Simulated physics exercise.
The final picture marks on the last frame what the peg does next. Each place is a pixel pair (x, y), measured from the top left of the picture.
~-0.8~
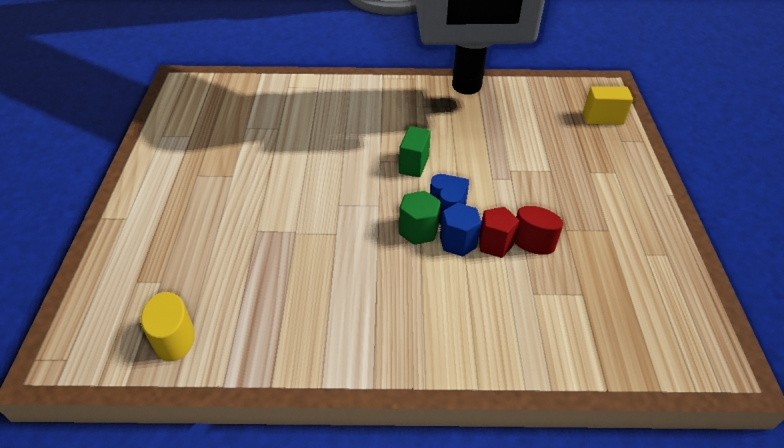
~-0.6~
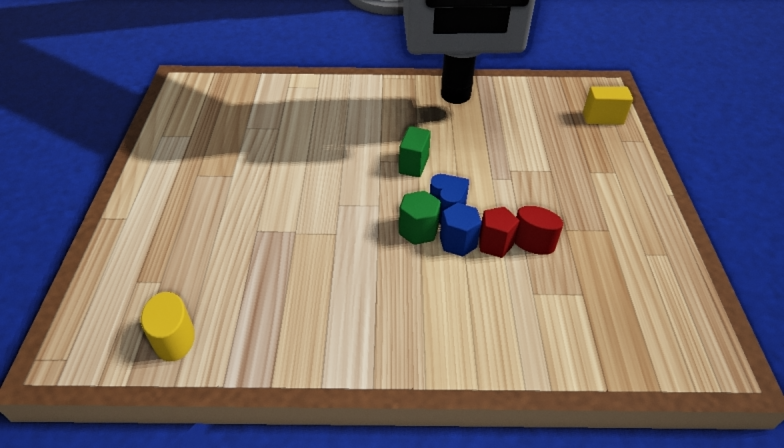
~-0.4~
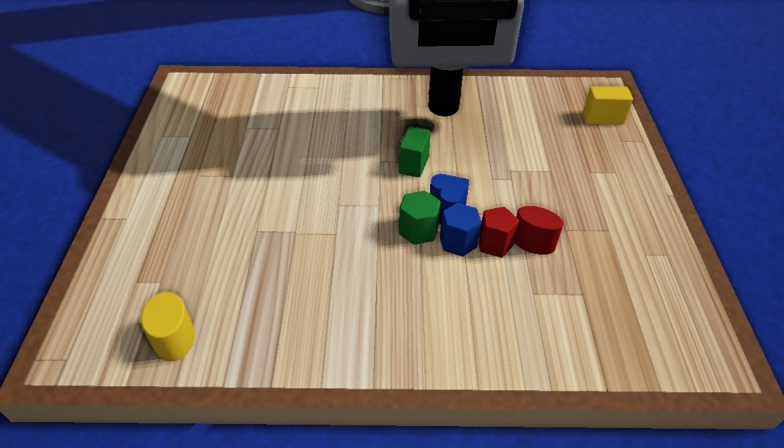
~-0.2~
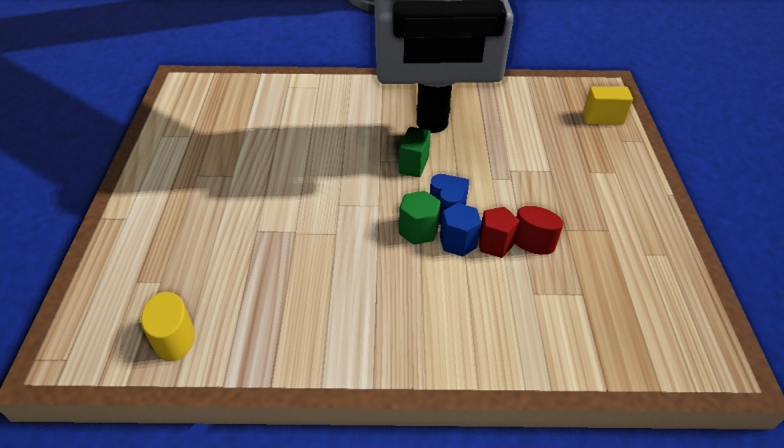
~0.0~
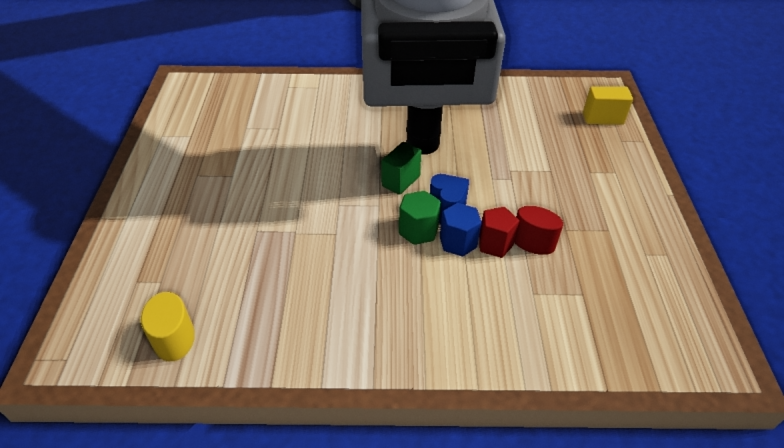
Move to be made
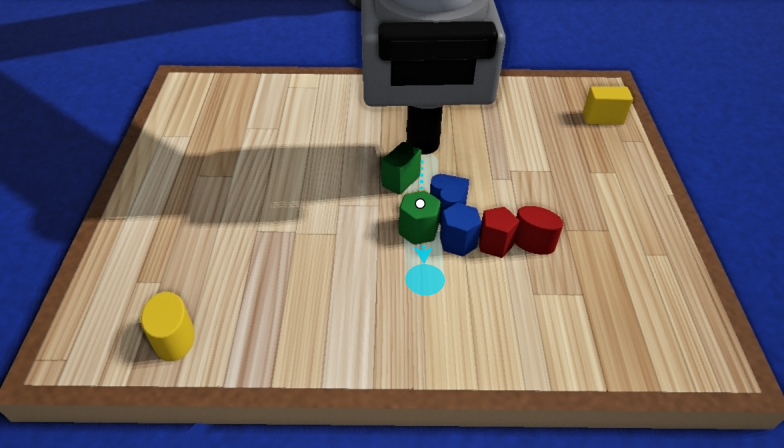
A grey robotic arm with a black peg hangs over the far edge of a wooden board on a blue surface, seen from a fixed, raised view. Green, blue and red blocks cluster near the centre, with a yellow cylinder at lower left and a yellow block at upper right. The peg moves toward the viewer and slightly left, nudging the rear green block left and nearer.
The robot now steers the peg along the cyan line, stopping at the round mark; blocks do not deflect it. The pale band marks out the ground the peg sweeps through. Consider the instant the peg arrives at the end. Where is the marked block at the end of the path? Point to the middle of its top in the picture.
Put as a pixel place, it's (397, 278).
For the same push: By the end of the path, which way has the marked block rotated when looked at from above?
From above, it looks like the marked block goes clockwise.
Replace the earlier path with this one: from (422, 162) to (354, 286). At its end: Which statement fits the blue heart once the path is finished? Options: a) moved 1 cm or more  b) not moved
The correct letter is b.
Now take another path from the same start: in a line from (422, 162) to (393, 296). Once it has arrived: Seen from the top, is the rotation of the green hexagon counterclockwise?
That would be a yes.
Drawn move, from (422, 162) directly to (425, 279); the dot is on the green hexagon.
What follows on the original path. One third of the way, peg at (423, 180); green rectangle at (385, 179), turned 60° clockwise; blue heart at (454, 189), turned 15° anticlockwise; blue hexagon at (465, 218).
Two thirds of the way, peg at (424, 219); green rectangle at (382, 185), turned 95° clockwise; green hexagon at (412, 237), turned 25° clockwise; blue heart at (461, 204), turned 100° anticlockwise; blue hexagon at (475, 229), turned 50° clockwise; red five-sided block at (510, 226), turned 25° anticlockwise.
At the end, peg at (426, 263); green rectangle at (382, 185), turned 95° clockwise; green hexagon at (397, 277), turned 75° clockwise; blue heart at (461, 204), turned 100° anticlockwise; blue hexagon at (475, 229), turned 50° clockwise; red five-sided block at (510, 226), turned 25° anticlockwise.
